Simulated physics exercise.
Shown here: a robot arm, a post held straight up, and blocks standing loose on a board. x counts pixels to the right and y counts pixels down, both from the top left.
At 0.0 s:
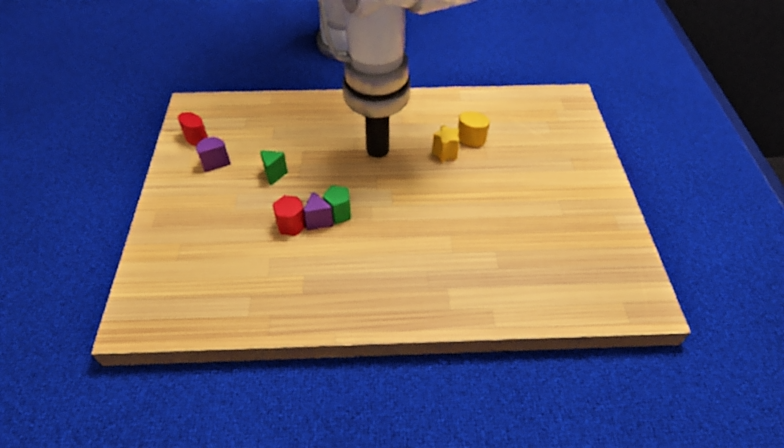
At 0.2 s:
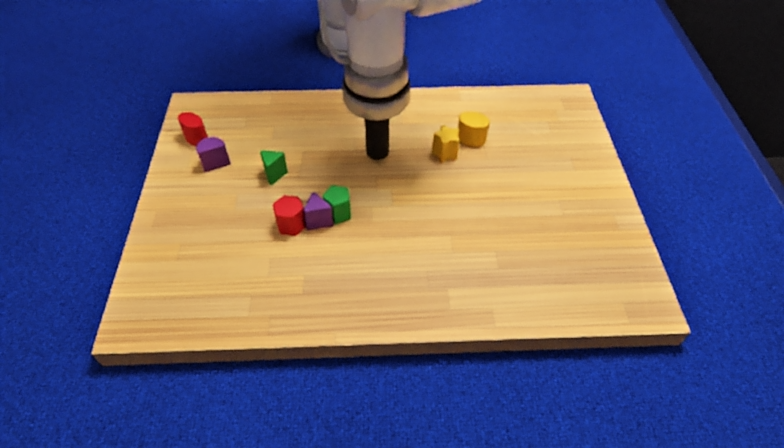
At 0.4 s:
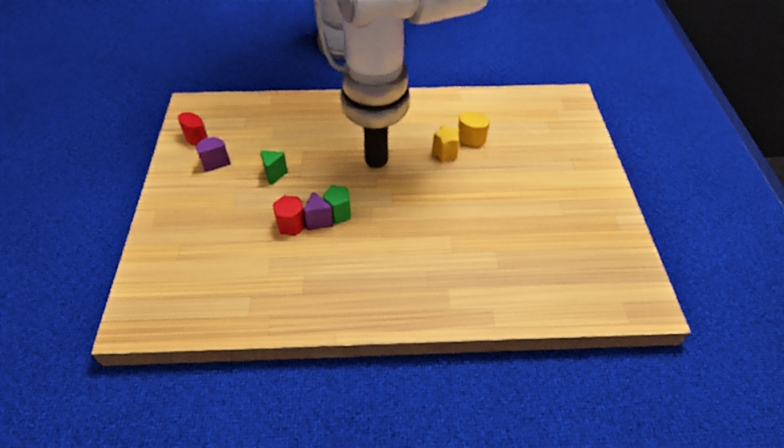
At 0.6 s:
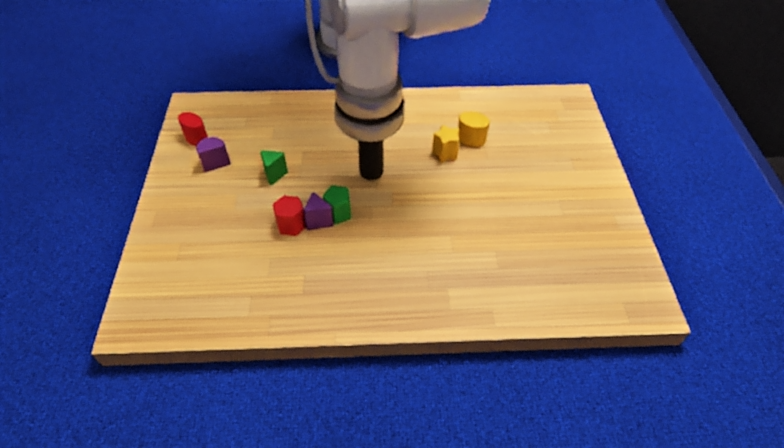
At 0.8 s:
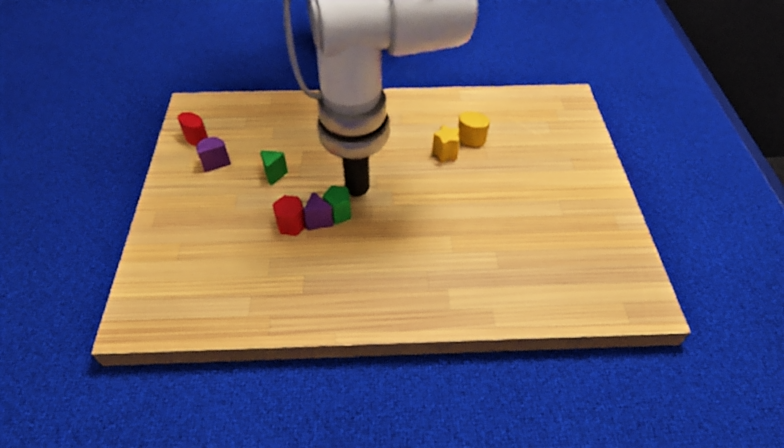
The footage shows a robot arm holding a dark post upright over a wooden board with scattered colored blocks; it stays nearly still, then moves toward the viewer and slightly left, beside the green pentagon, while the blocks remain unmoved.
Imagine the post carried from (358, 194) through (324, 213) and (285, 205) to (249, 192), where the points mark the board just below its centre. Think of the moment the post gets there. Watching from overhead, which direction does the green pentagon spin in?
Looking from above, the answer is counterclockwise.
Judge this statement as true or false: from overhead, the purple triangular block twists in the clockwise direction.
The statement is true.
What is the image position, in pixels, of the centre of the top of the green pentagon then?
It will end up at (318, 214).
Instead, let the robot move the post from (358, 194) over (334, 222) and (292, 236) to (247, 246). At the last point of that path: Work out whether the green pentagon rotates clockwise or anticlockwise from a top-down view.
It twists against the clock when seen from above.
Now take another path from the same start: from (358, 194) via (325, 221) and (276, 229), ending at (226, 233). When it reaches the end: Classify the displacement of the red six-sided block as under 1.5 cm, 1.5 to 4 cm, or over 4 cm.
Above 4 cm.
On the path given first. One third of the way, post at (322, 208); red six-sided block at (282, 207), turned 25° clockwise; purple triangular block at (297, 225), turned 20° clockwise; green pentagon at (319, 214), turned 20° anticlockwise.
Two thirds of the way, post at (283, 199); red six-sided block at (270, 208), turned 15° anticlockwise; purple triangular block at (296, 225), turned 20° clockwise; green pentagon at (318, 214), turned 20° anticlockwise.
At the end, post at (248, 186); green triangular block unmoved; red six-sided block at (270, 208), turned 15° anticlockwise; purple triangular block at (296, 225), turned 20° clockwise; green pentagon at (318, 214), turned 20° anticlockwise.
